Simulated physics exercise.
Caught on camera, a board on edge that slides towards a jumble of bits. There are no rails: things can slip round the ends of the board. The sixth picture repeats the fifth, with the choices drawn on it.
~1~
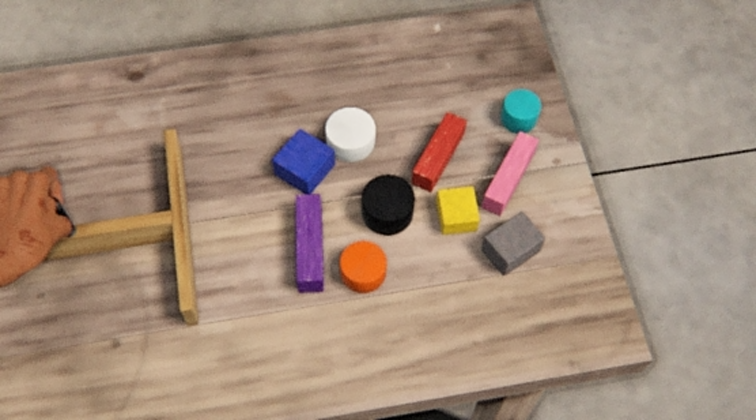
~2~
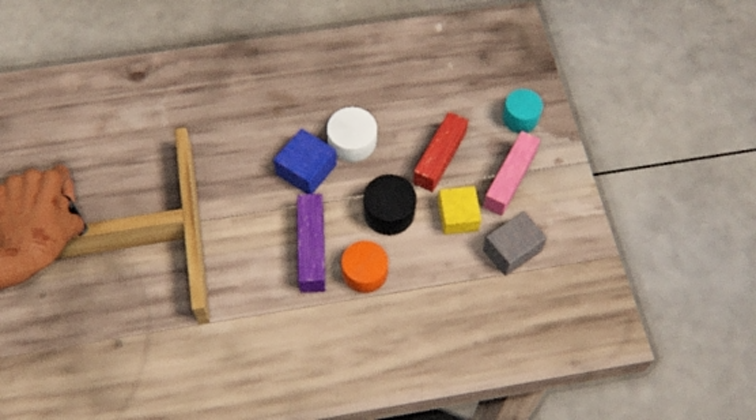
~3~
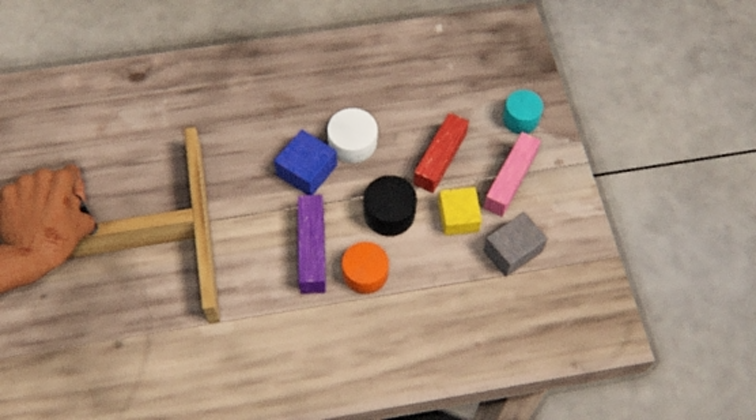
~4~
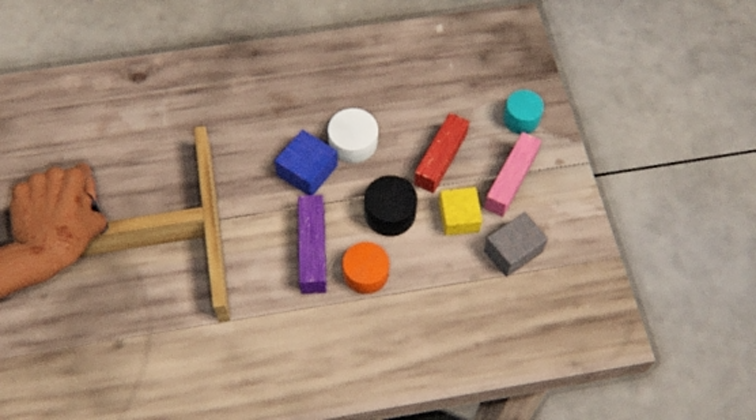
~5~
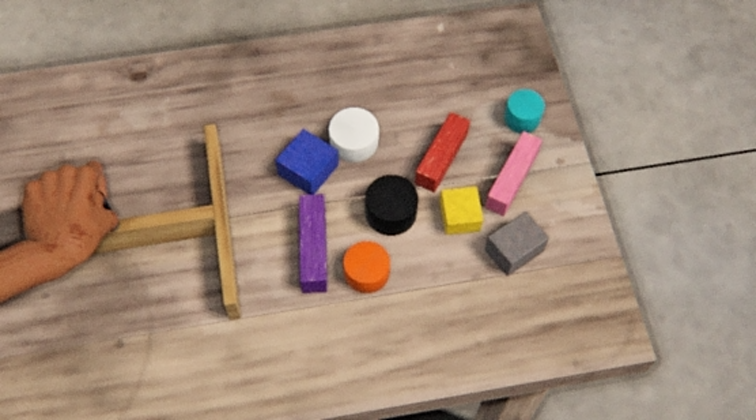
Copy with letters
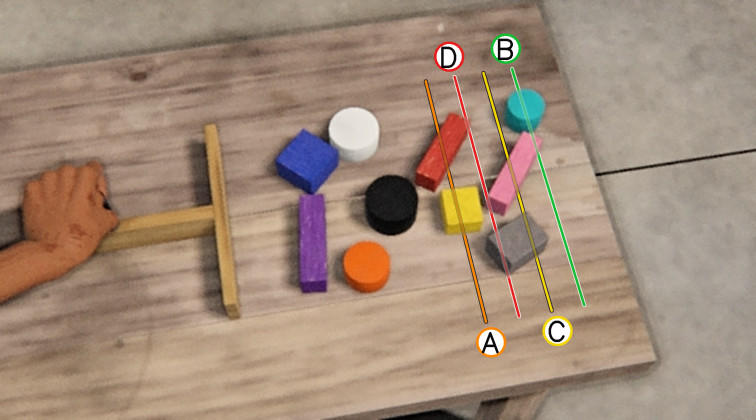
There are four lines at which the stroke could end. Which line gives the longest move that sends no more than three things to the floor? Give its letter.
At C, and not beyond.
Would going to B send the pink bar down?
Yes.
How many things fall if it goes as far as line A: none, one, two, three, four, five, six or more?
The count is none.
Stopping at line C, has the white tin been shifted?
Yes.
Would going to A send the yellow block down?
By then, no.
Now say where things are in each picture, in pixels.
The first picture shows purple bar (310, 243); turquoise tin (520, 112); grey block (513, 244).
The second picture shows board (188, 213); white tin (352, 135).
The third picture shows board (198, 213); orange tin (365, 268).
The fourth picture shows board (209, 212); pink bar (513, 174).
The fifth picture shows board (219, 210); red bar (443, 152); purple bar (313, 243); turquoise tin (524, 112).
On the marked copy, A at (454, 193); B at (546, 179); C at (515, 184); D at (485, 188).
Taking C. A third of the way, board (329, 193); orange tin (396, 263); white tin (380, 122).
Two thirds of the way, board (435, 177); pink bar (536, 174); grey block (555, 253).
When it is over, board (516, 164); pink bar over the edge; turquoise tin over the edge; two fallen.
As for the rest, A is within the limit but short; B drops five; D is within the limit but short.
